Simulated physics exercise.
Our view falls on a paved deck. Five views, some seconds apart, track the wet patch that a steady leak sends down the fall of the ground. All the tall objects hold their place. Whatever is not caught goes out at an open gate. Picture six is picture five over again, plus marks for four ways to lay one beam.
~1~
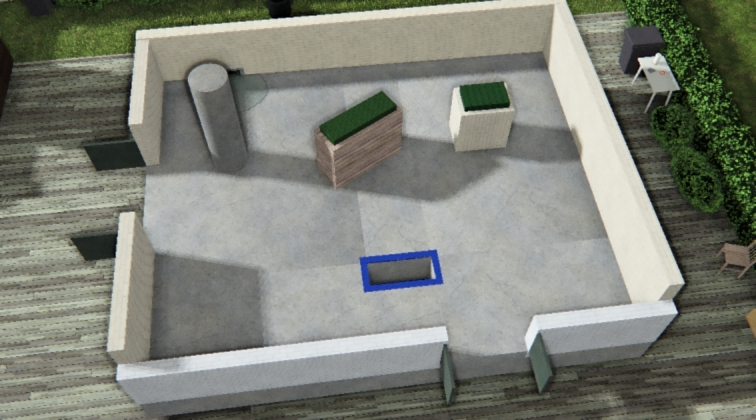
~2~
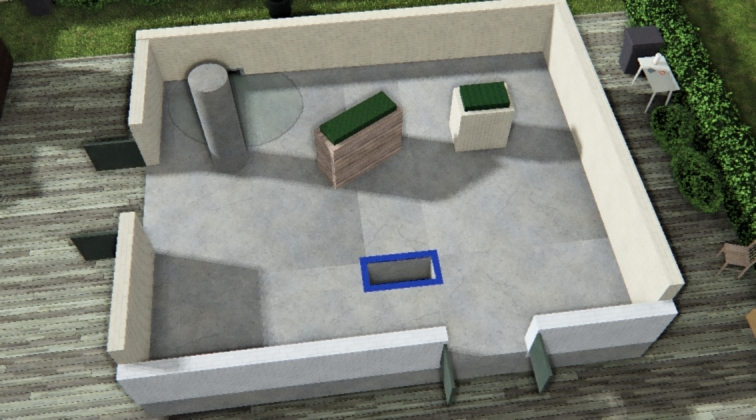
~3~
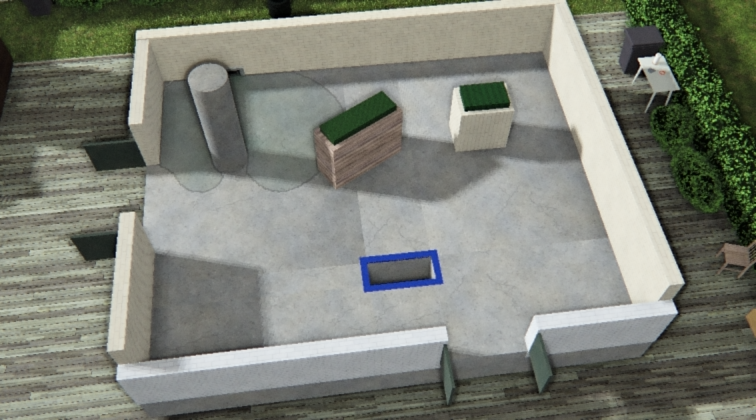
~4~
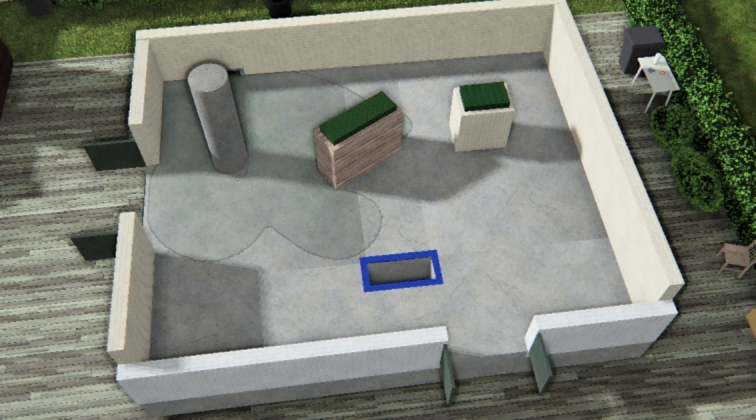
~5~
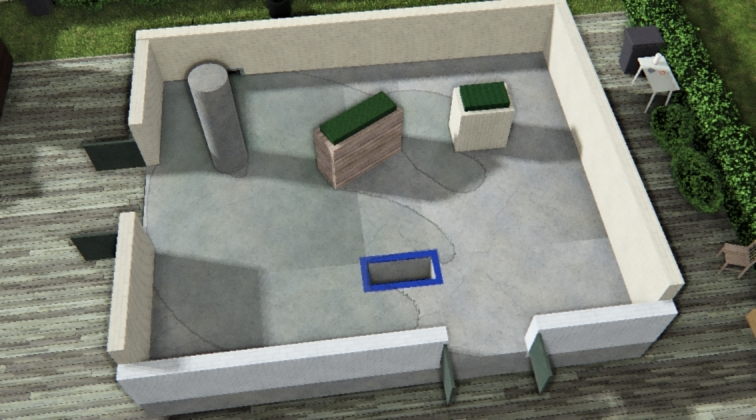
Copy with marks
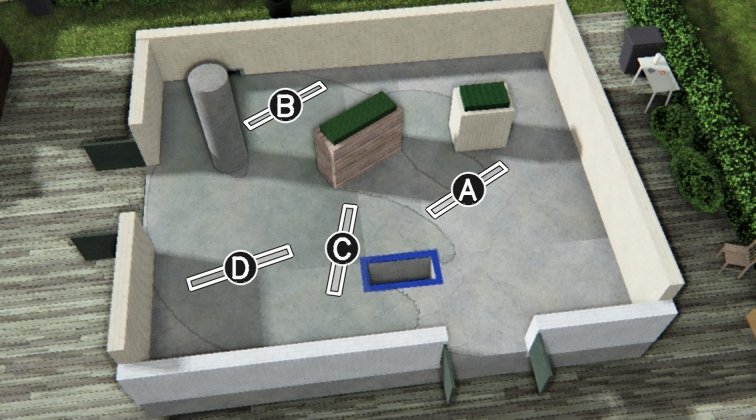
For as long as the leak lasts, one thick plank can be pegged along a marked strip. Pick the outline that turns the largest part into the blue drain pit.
D beats the others.
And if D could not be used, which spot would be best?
The answer is A.
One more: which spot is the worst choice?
Spot C.
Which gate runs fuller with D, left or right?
The right gate.
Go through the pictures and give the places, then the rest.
Outfall at (232, 72); blue drain pit at (401, 271); open gate at (483, 343); open gate at (157, 205); water covers 2 % of the ground and shows as far out as (256, 100); blue drain pit still dry.
Water covers 8 % of the ground and shows as far out as (269, 135); blue drain pit still dry.
Water covers 17 % of the ground and shows as far out as (291, 183); blue drain pit still dry.
Water covers 30 % of the ground and shows as far out as (354, 246); blue drain pit still dry.
Water covers 49 % of the ground and shows as far out as (398, 310); blue drain pit taking water.
On the marked copy, A from (431, 213) to (503, 166); B from (247, 125) to (322, 85); C from (333, 293) to (350, 206); D from (189, 284) to (289, 250).
If A is chosen, about 25 % of the stream runs into the blue drain pit, about 64 % out by the gates.
If B is chosen, about 13 % of the stream runs into the blue drain pit, about 77 % out by the gates.
If C is chosen, about 8 % of the stream runs into the blue drain pit, about 83 % out by the gates.
If D is chosen, about 38 % of the stream runs into the blue drain pit, about 54 % out by the gates.
